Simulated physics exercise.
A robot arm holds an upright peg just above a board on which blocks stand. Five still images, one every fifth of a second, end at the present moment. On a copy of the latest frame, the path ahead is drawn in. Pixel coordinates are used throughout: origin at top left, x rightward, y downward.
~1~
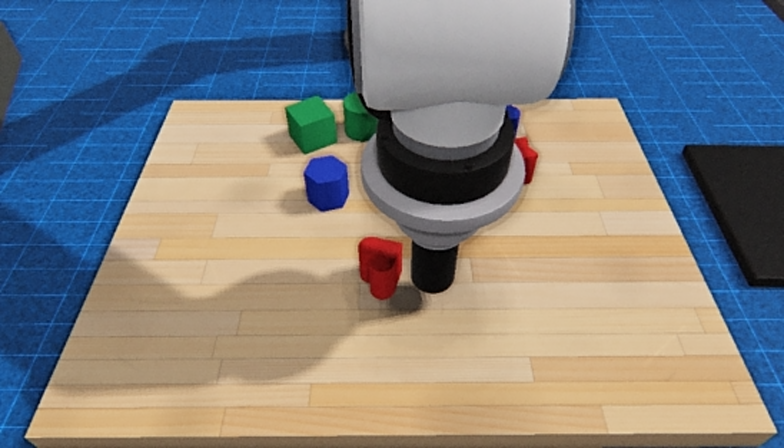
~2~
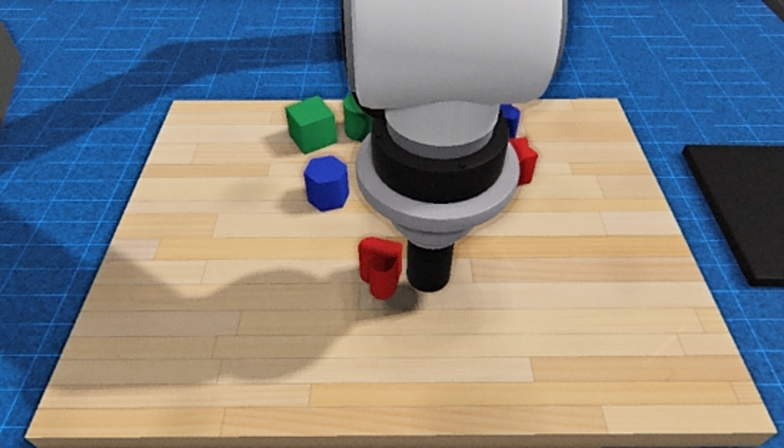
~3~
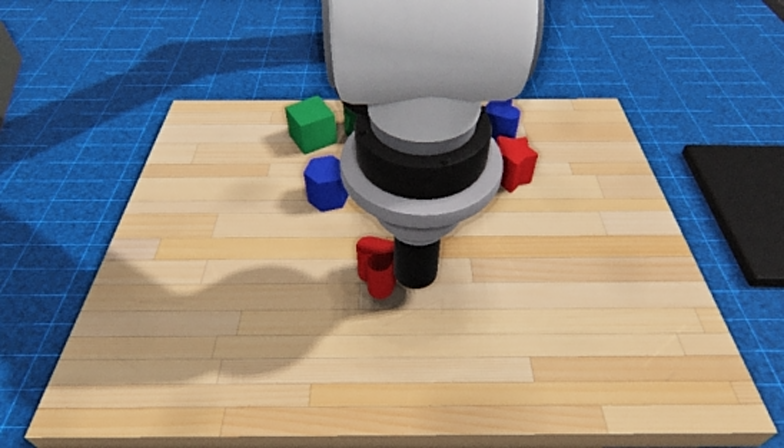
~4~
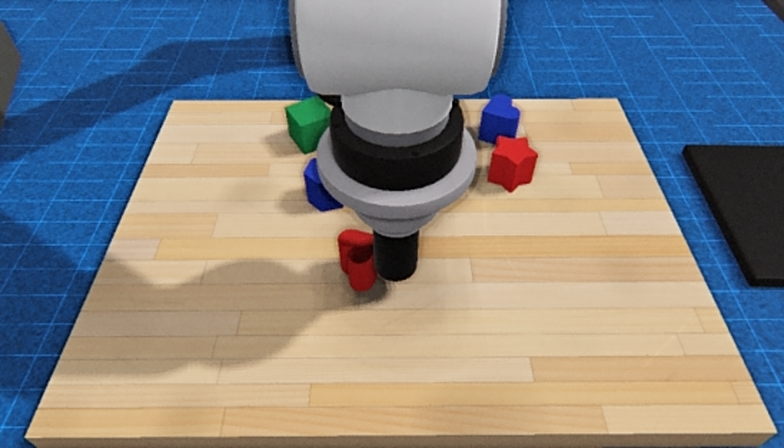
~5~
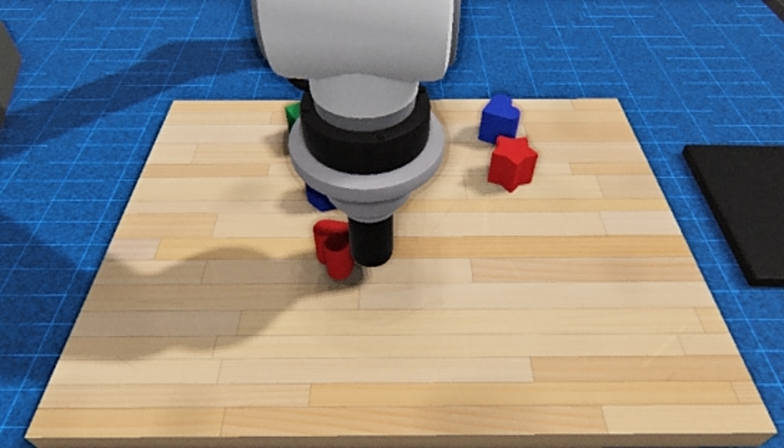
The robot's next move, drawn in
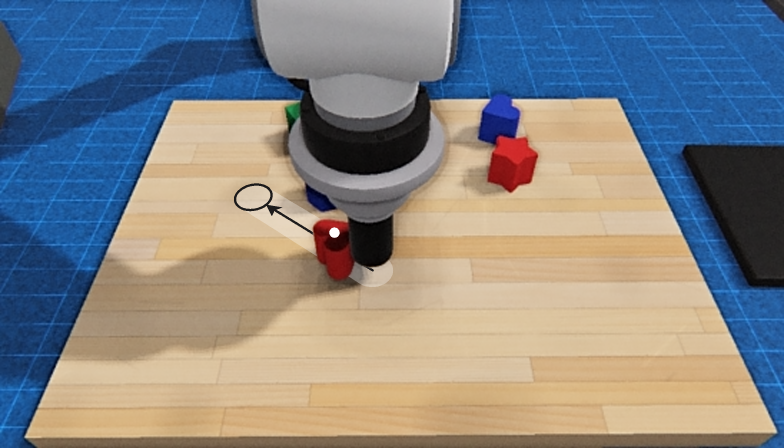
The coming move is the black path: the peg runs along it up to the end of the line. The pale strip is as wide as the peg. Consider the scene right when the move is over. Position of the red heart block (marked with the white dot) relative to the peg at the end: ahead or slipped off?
As far as I can tell, the red heart block has dropped away to the side or behind.
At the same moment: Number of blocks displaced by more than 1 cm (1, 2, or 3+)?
One gets moved.
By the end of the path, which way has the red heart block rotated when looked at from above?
Anticlockwise, looking down.
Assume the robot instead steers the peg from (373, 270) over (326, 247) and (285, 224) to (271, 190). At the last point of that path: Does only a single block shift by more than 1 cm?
Yes, that is how it ends up.
Drawn move, from (373, 270) to (253, 197); the dot is on the red heart block.
On the path given first. One third of the way, peg at (326, 225); red heart block at (286, 214), turned 20° anticlockwise.
Two thirds of the way, peg at (285, 201); red heart block at (252, 208), turned 50° anticlockwise.
At the end, peg at (249, 179); blue six-sided block still; red heart block at (250, 208), turned 60° anticlockwise.
